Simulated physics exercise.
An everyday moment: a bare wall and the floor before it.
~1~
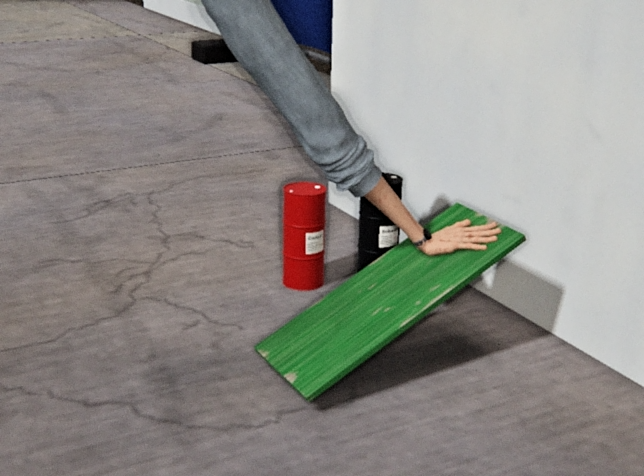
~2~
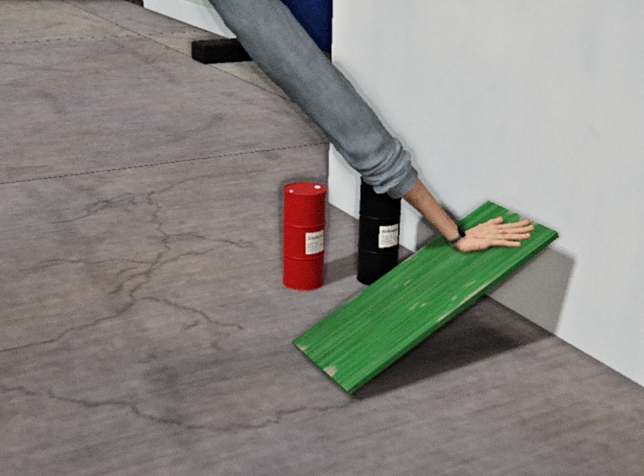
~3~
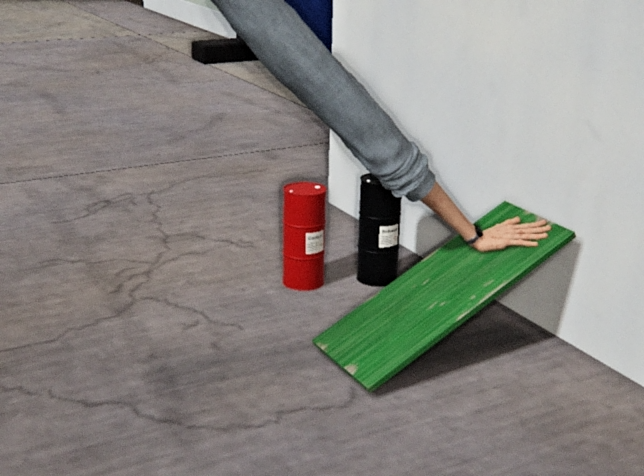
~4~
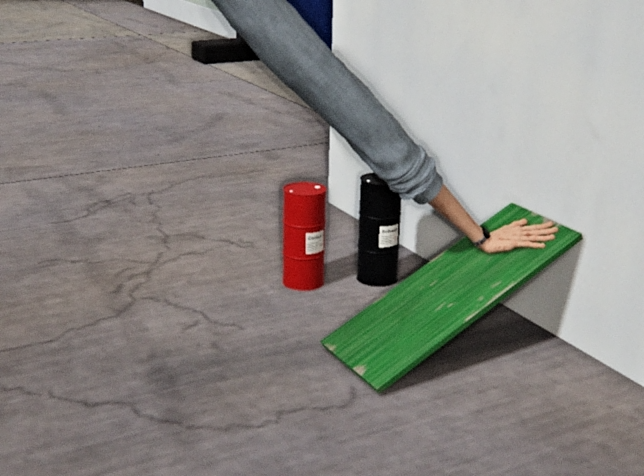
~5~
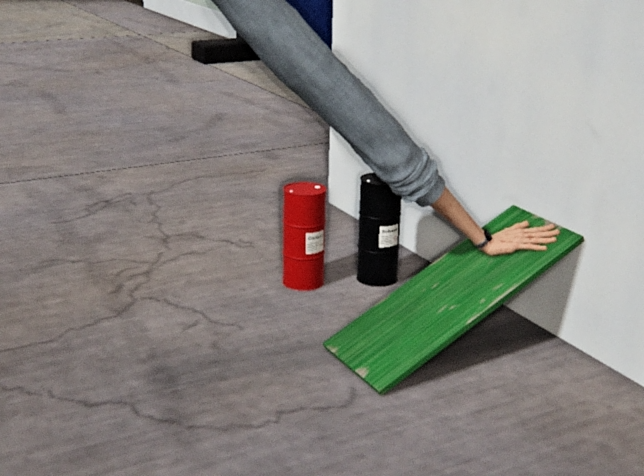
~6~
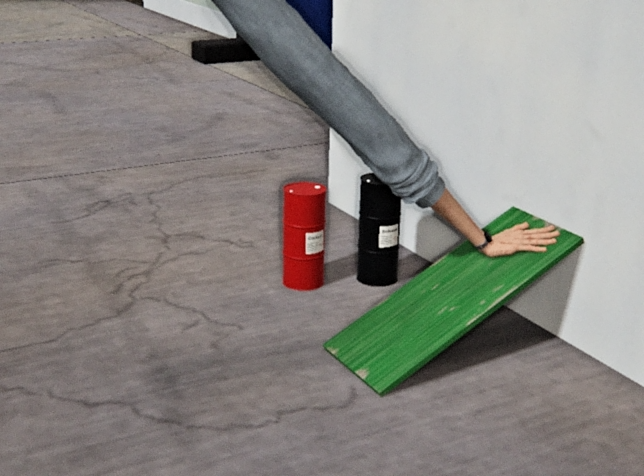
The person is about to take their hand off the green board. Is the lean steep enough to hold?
As it turns out, it slides down.
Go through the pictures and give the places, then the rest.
In the first frame, not yet at the wall; green board (389, 294).
In the second frame, not yet at the wall; green board (425, 290); black canister (379, 230).
In the third frame, not yet at the wall; green board (443, 289); black canister (379, 230).
In the fourth frame, not yet at the wall; green board (451, 291); black canister (379, 230).
In the fifth frame, propped up under the hand; green board (453, 292); black canister (379, 230).
In the sixth frame, propped up under the hand; green board (452, 294); black canister (379, 230).
Then, 0.30 s past the last view, green board leaning 9° more than when let go near (446, 312).
Then, 0.40 s past the last view, green board leaning 24° more than when let go near (438, 343).
Finally, moved from the start, green board; the other 2 still in place. Final places as the last picture's camera would see them, green board near (438, 348). The board slips out.
